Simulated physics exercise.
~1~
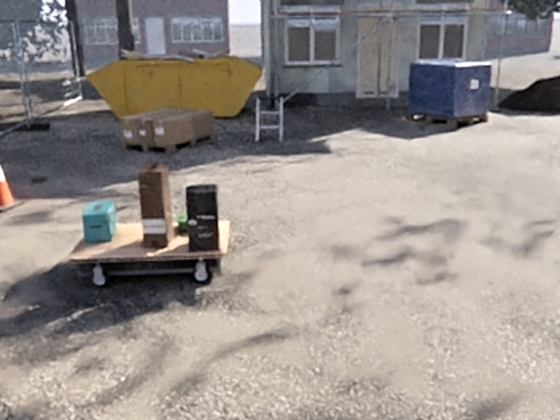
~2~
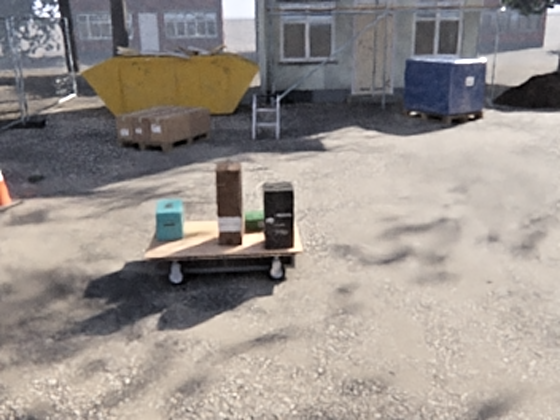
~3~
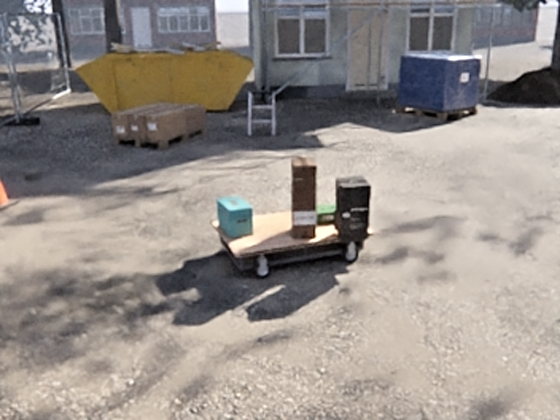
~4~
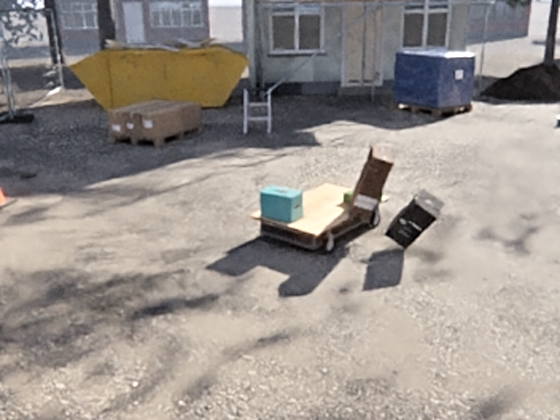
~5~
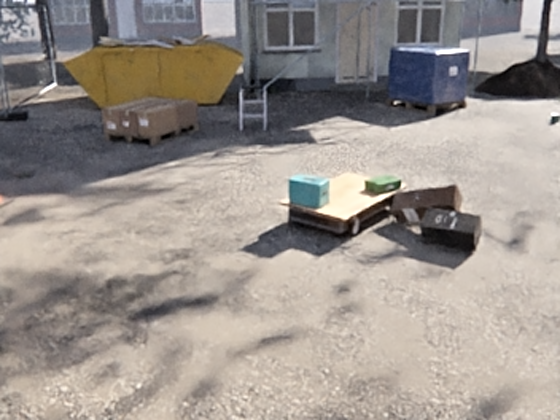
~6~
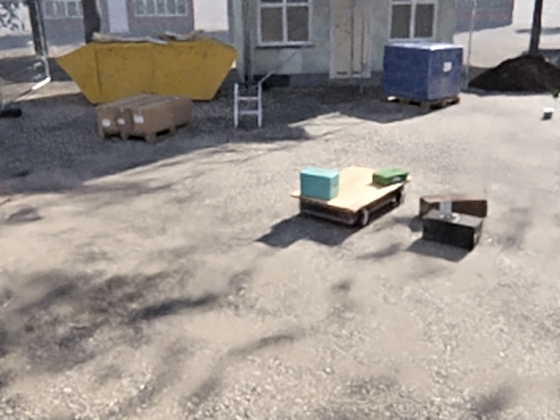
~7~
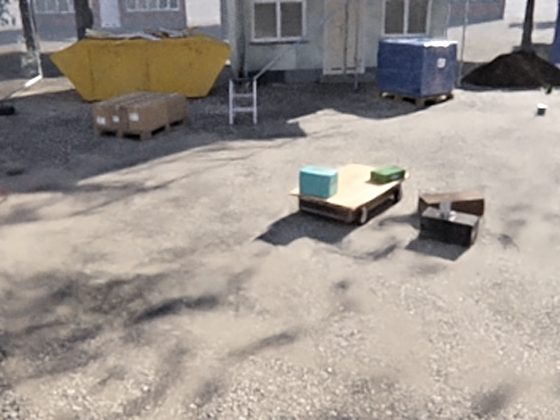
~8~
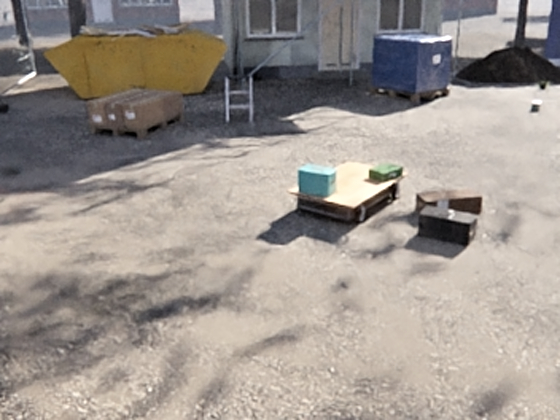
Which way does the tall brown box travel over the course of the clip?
The brown box moves to the right, first riding on the cart and then toppling off its right side onto the gravel.
